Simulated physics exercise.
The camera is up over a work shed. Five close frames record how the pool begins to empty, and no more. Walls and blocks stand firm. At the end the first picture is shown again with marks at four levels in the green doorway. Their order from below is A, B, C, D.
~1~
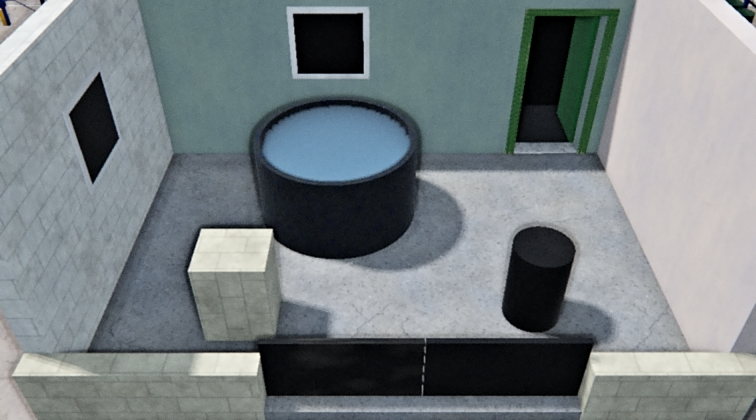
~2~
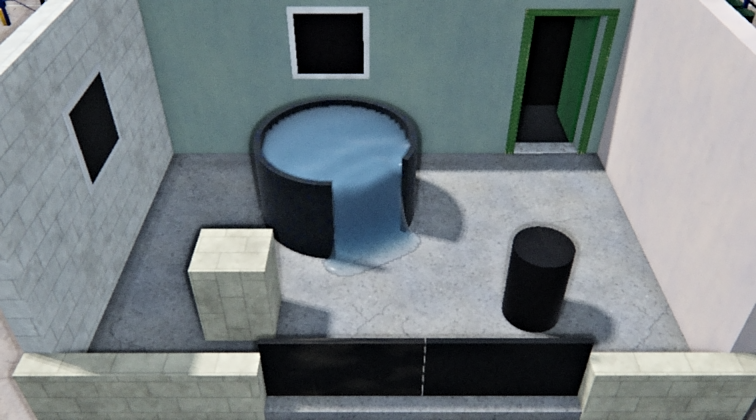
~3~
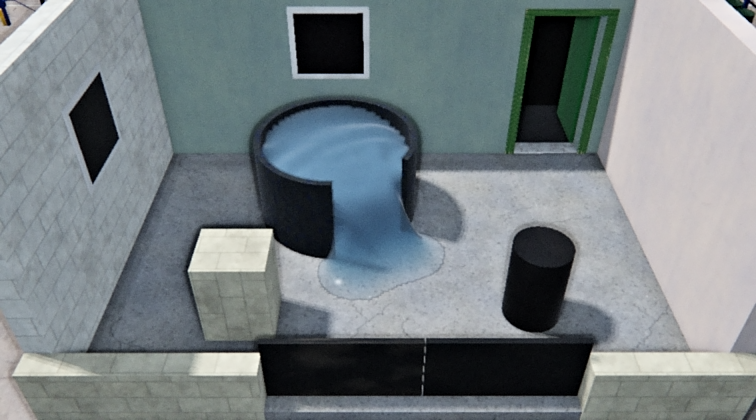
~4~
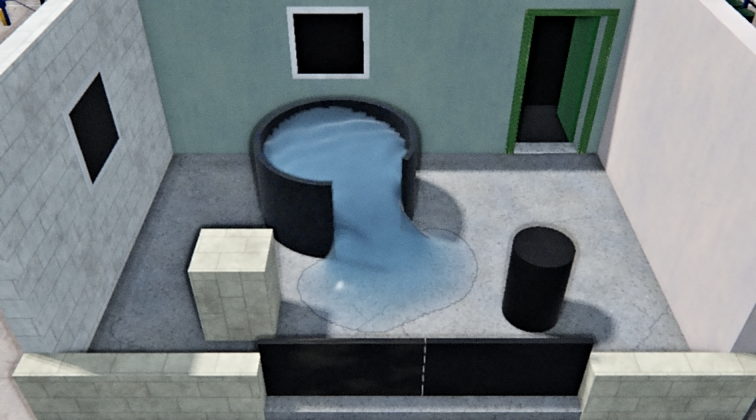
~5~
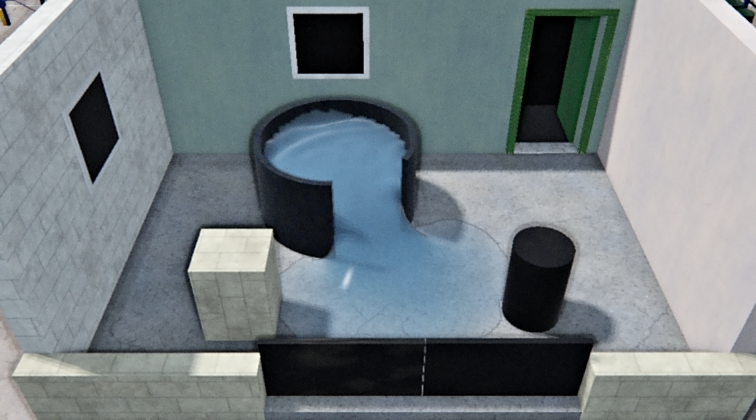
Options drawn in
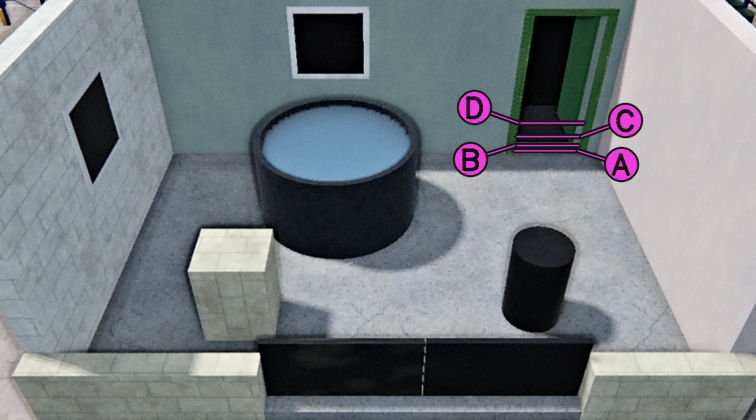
In a walled yard with a green doorway, a gap opened in the front of a round black pool, and blue water poured out and spread across the grey floor between a pale block and a black cylinder.
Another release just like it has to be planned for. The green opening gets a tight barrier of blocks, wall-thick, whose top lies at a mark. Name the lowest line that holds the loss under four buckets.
C is the one.
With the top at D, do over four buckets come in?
No.
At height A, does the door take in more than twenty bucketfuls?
Yes, clearly.
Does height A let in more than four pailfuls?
Yes, it does.
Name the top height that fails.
B it is.
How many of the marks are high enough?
Two.
On the marked copy, A at (545, 150); B at (546, 145); C at (548, 136); D at (551, 123); from the bottom up A, B, C, D.
With A, dozens of bucketfuls pour in.
With B, about 12 bucketfuls get in.
With C, nothing gets over.
With D, nothing gets over.
